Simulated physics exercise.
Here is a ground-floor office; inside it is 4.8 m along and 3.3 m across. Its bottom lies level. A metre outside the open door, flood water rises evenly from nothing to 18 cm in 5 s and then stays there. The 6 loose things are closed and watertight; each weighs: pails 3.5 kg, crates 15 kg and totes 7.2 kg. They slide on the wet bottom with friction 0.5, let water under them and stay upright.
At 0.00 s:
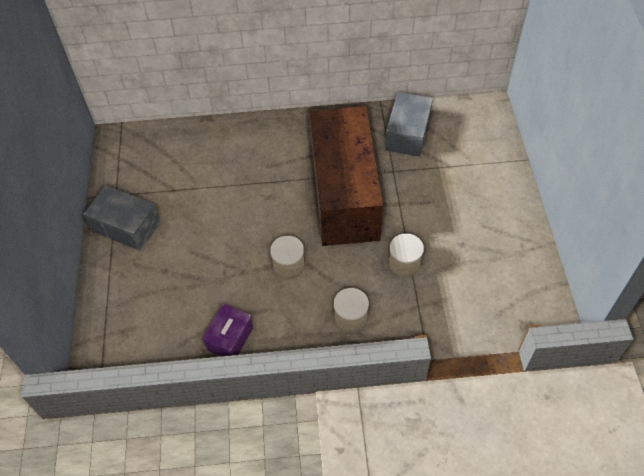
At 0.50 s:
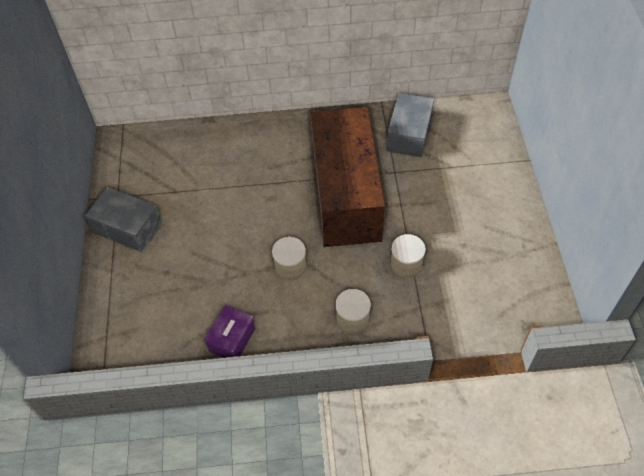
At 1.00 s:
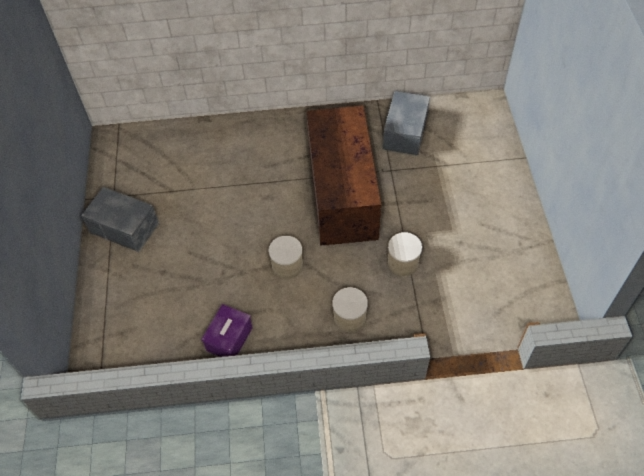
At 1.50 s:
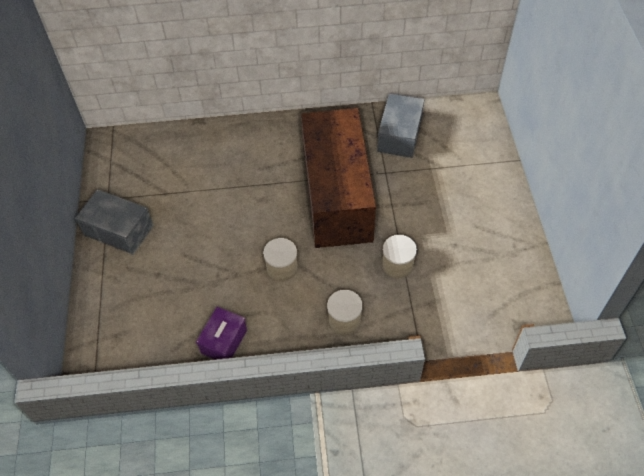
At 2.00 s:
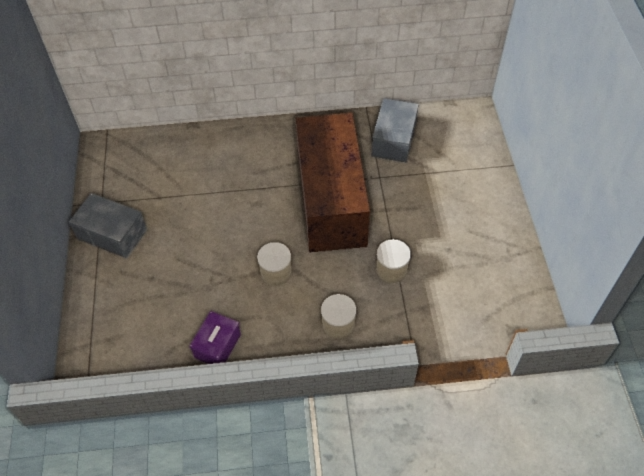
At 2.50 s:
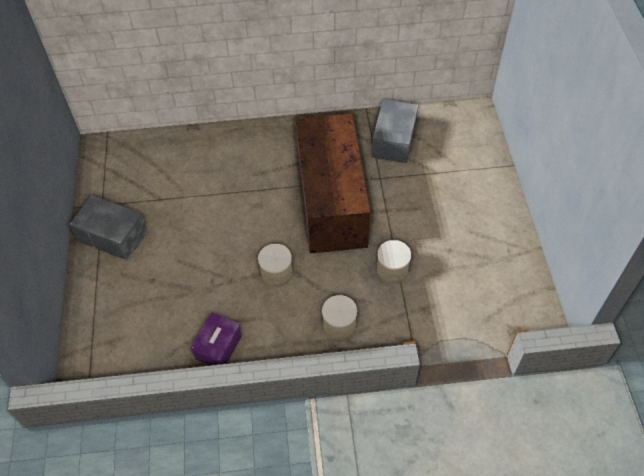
The clip opens on a walled room seen from above, with a rusty brown block, two grey boxes, three pale cylinders and a purple tote. Outside, a sheet of water spreads over the paving toward the doorway, then just crosses the threshold, while the objects inside stay put.
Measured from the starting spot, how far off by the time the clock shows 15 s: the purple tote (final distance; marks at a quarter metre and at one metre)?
Purple tote barely shifts.
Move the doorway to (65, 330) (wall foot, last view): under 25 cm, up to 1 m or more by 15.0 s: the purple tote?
Then the purple tote travels far.
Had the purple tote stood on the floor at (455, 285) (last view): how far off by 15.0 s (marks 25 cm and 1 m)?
It gets carried off.
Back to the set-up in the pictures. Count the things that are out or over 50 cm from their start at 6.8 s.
1 of them.
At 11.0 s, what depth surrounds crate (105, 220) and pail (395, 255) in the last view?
About 3 and 11 cm.
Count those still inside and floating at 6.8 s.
At that moment 1.
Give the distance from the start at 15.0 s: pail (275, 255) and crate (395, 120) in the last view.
In turn: 140 cm, 200 cm.
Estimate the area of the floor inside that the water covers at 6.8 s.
Some 8.5 m2.
After 3.5 s the purple tote is near (215, 336), 0.0 m from its start, aground; 0 afloat.
After 6.8 s the purple tote is near (215, 336), 0.0 m from its start, aground; 1 afloat.
After 11.0 s the purple tote is near (215, 336), 0.0 m from its start, aground; 1 afloat.
After 15.0 s the purple tote is near (215, 336), 0.0 m from its start, aground; 2 afloat.
